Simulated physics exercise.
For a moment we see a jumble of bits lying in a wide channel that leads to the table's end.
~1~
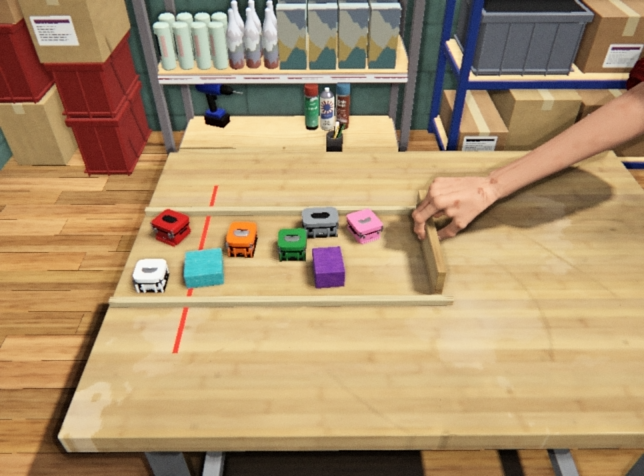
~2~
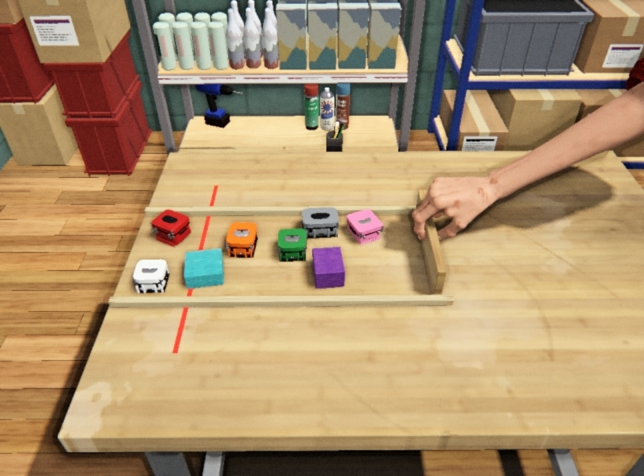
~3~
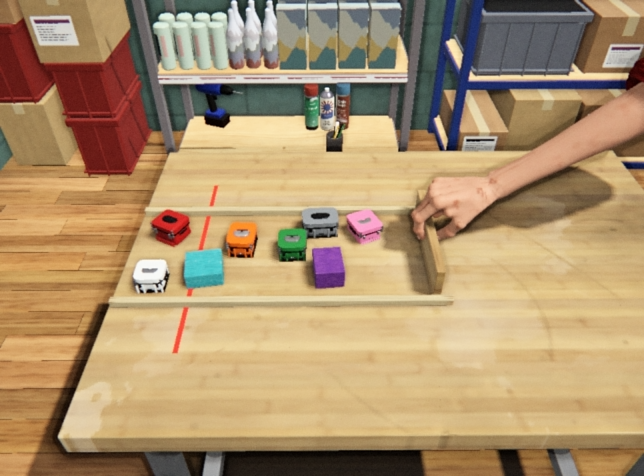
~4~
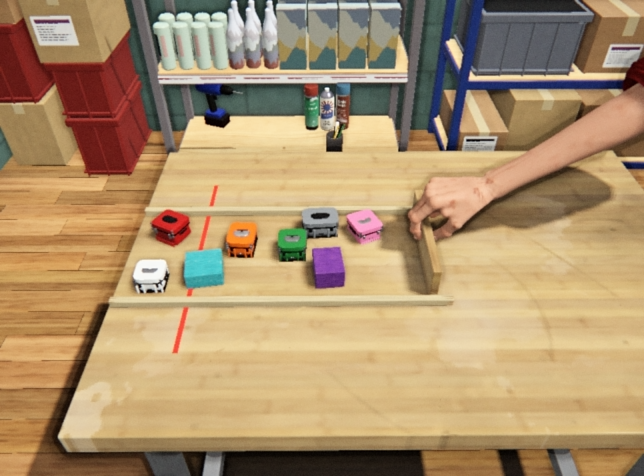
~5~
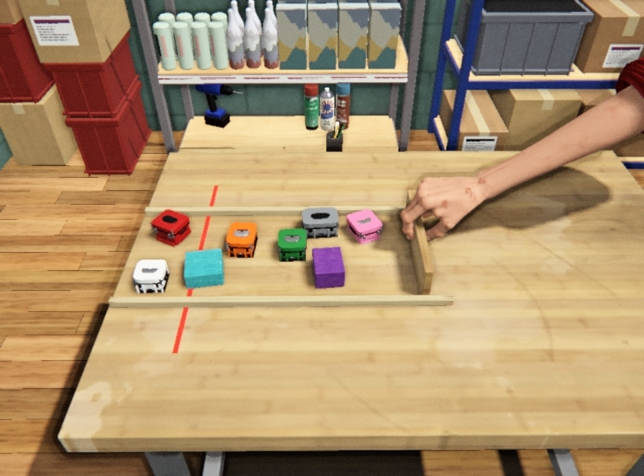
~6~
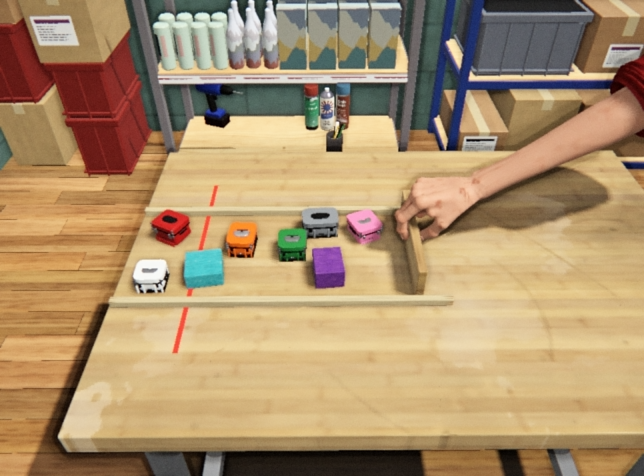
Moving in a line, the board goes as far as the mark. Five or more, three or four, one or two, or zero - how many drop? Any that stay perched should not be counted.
One or two drop.
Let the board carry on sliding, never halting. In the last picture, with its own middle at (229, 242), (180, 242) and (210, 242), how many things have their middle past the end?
It comes out as 0, then 2, then 0.
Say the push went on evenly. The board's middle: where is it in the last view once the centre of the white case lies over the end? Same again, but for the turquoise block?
The white case puts it at (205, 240), the turquoise block at (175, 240).
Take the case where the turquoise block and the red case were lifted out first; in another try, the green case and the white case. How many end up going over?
The number is 0 for the first case and 1 for the second.
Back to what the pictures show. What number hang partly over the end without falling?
It totals 0.
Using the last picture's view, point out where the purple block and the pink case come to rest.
You'll see the purple block at (179, 268), with the pink case at (192, 225).
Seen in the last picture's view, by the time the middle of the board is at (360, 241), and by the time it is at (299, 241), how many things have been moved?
Counts: 2 / 5.
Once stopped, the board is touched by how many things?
Looks like 3 of them, all told.
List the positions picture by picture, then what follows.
In the first picture, white case (152, 277); red case (172, 227); turquoise block (204, 268); board (429, 240); tape (199, 255).
In the second picture, red case (172, 228); green case (292, 245).
In the third picture, turquoise block (204, 268); pink case (364, 227).
In the fourth picture, white case (152, 277); orange case (243, 240).
In the fifth picture, red case (172, 228); purple block (328, 267).
In the sixth picture, white case (152, 277); red case (172, 228); turquoise block (204, 268); board (412, 240); tape (199, 255).
Soon after, none off yet; white case at rest near (152, 277); red case at rest near (172, 228); turquoise block at rest near (204, 268).
In the end, the number that fall off is one or two; gone, red case and white case.
